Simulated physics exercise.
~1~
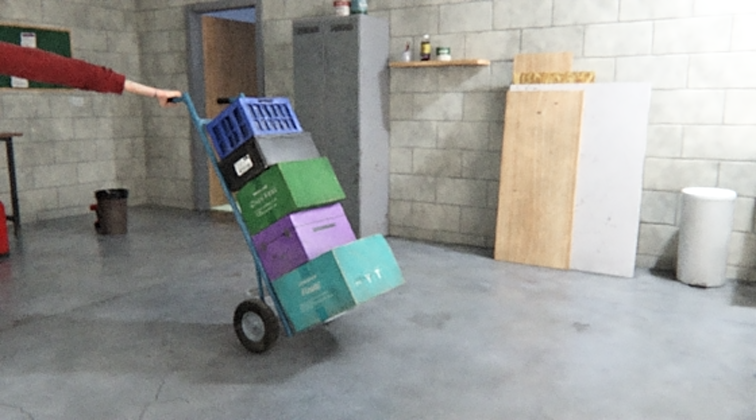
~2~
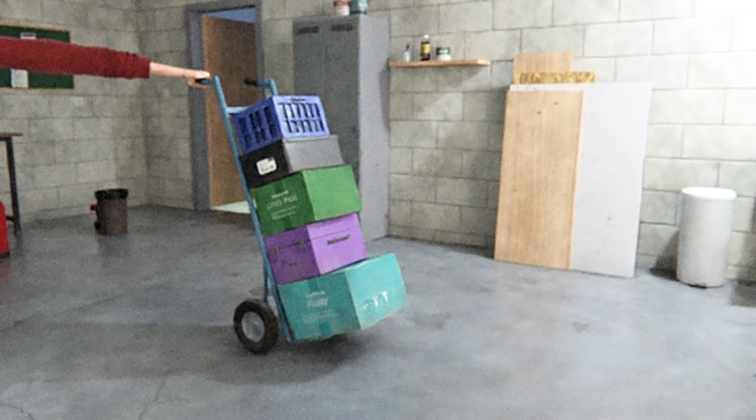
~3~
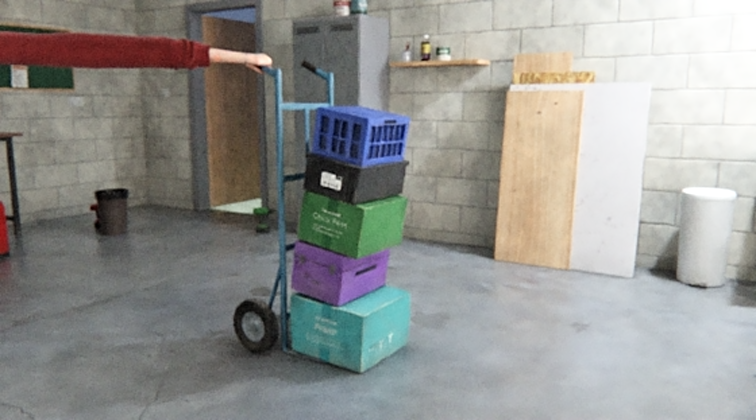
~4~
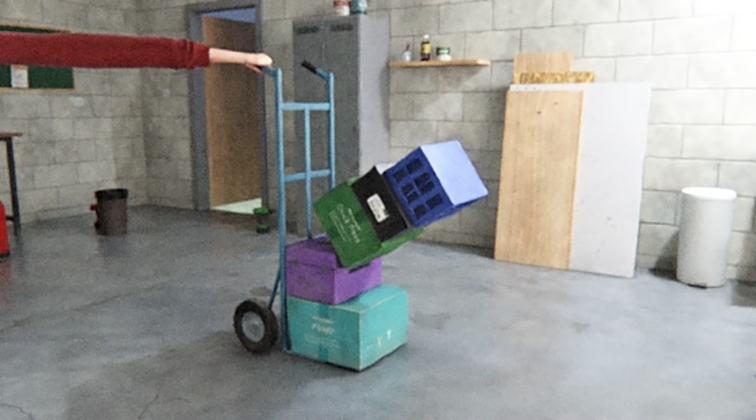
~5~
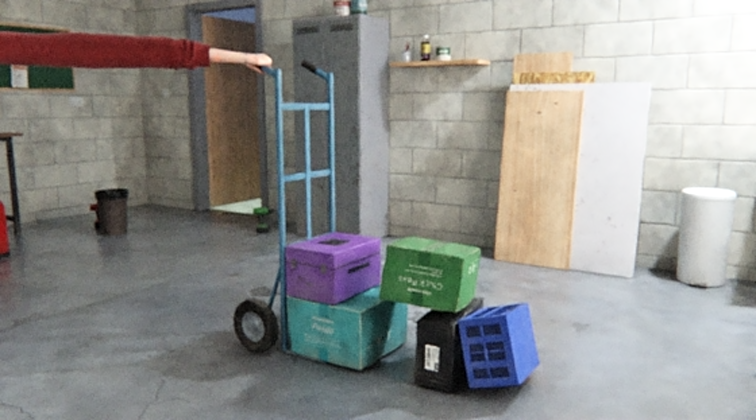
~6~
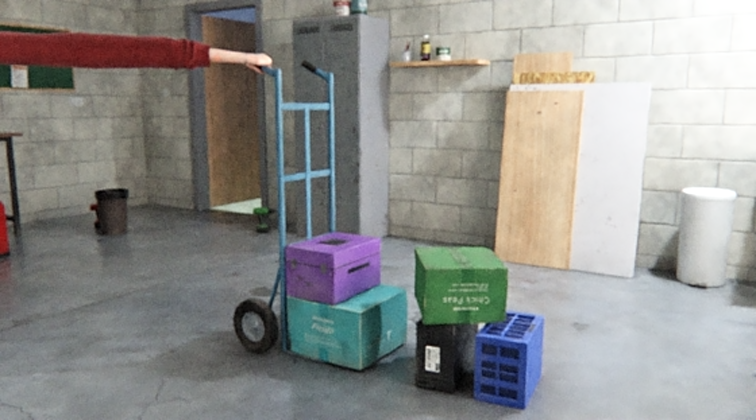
In a block-walled storeroom, a red-sleeved arm swings a loaded hand truck upright, toppling three upper containers rightward while two stay stacked.
